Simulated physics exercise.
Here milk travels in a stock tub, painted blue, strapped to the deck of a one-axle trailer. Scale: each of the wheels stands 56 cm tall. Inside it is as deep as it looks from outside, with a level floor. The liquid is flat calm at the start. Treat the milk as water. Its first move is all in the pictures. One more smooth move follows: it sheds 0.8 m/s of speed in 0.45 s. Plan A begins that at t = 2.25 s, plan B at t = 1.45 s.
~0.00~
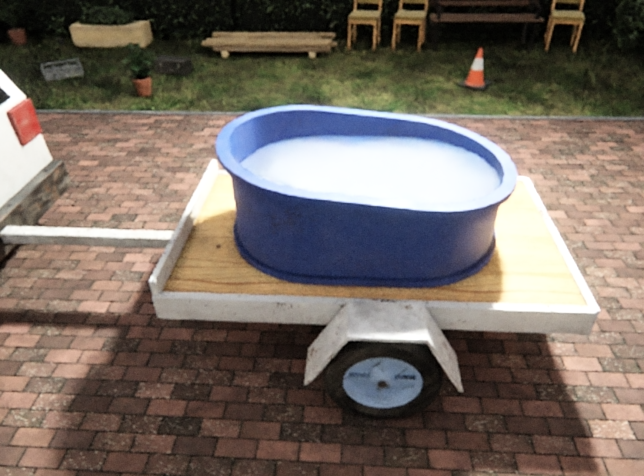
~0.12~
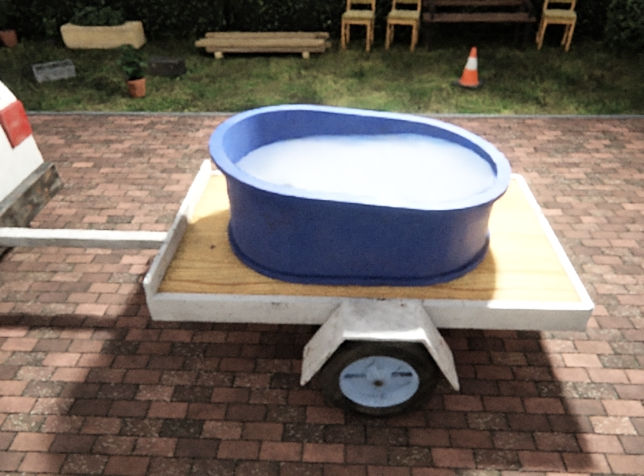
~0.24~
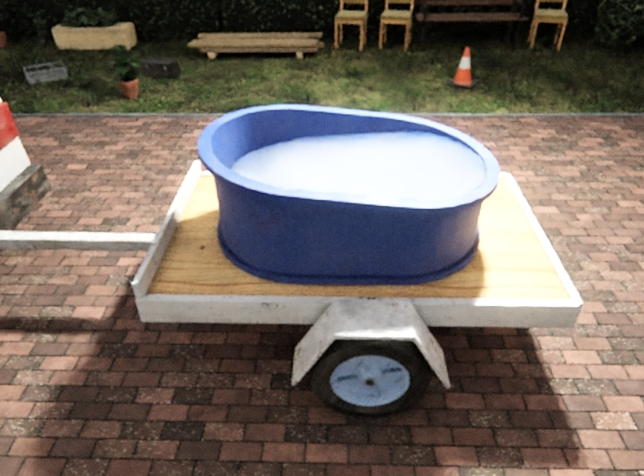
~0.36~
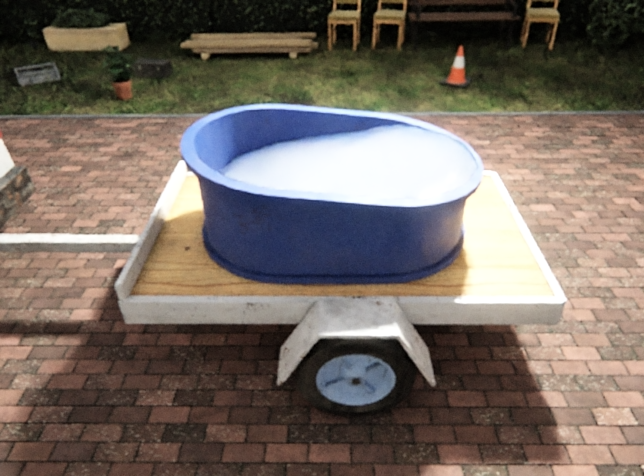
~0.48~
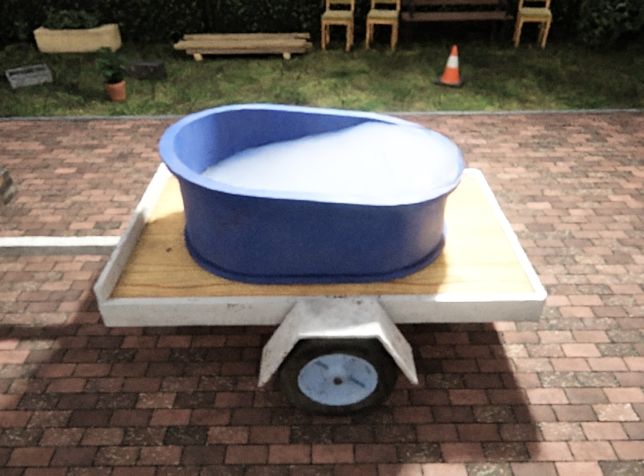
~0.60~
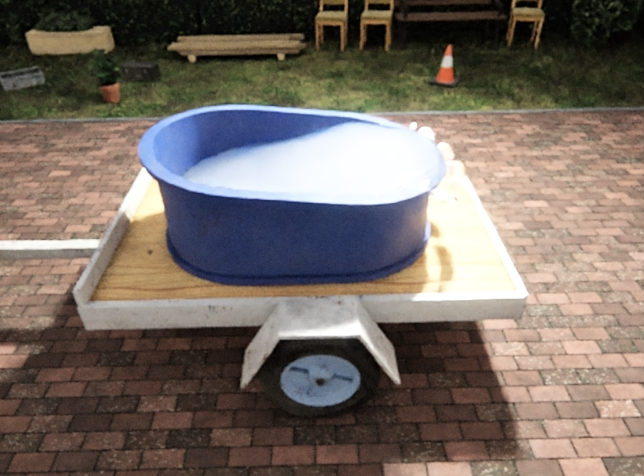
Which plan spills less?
Plan B spills less.
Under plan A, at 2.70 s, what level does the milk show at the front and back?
Front 60 cm, back 16 cm.
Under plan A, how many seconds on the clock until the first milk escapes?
At about 0.8 s.
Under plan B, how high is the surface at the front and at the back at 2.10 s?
About 38 cm in front and 28 cm behind.
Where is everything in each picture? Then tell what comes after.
In the first frame, the milk reaches (268, 153) at the front end; it reaches (465, 157) at the back end; no slope yet; the front is on the left, levels are read along the far wall; a wheel hub at (383, 390).
In the second frame, the milk reaches (261, 153) at the front end; it reaches (459, 155) at the back end; no slope yet.
In the third frame, the milk reaches (252, 161) at the front end; it reaches (449, 145) at the back end; it is heaped 5° towards the back.
In the fourth frame, the milk reaches (237, 168) at the front end; it reaches (434, 135) at the back end; it is heaped 10° towards the back.
In the fifth frame, the milk reaches (219, 171) at the front end; it reaches (416, 130) at the back end; it is heaped 12° towards the back.
In the sixth frame, the milk reaches (201, 171) at the front end; it reaches (397, 131) at the back end; it is heaped 11° towards the back; a wheel hub at (320, 388).
For plan A, At 2.70 s it stands 16 cm high behind and 60 cm in front; 3 per cent has gone over the back.
For plan A, At 5.68 s 12 per cent has gone over the back, 42 of 353 litres.
For plan B, At 2.10 s it stands 29 cm high behind and 38 cm in front; 2 per cent has gone over the back.
For plan B, At 4.89 s 2 per cent has gone over the back, 7 of 353 litres.
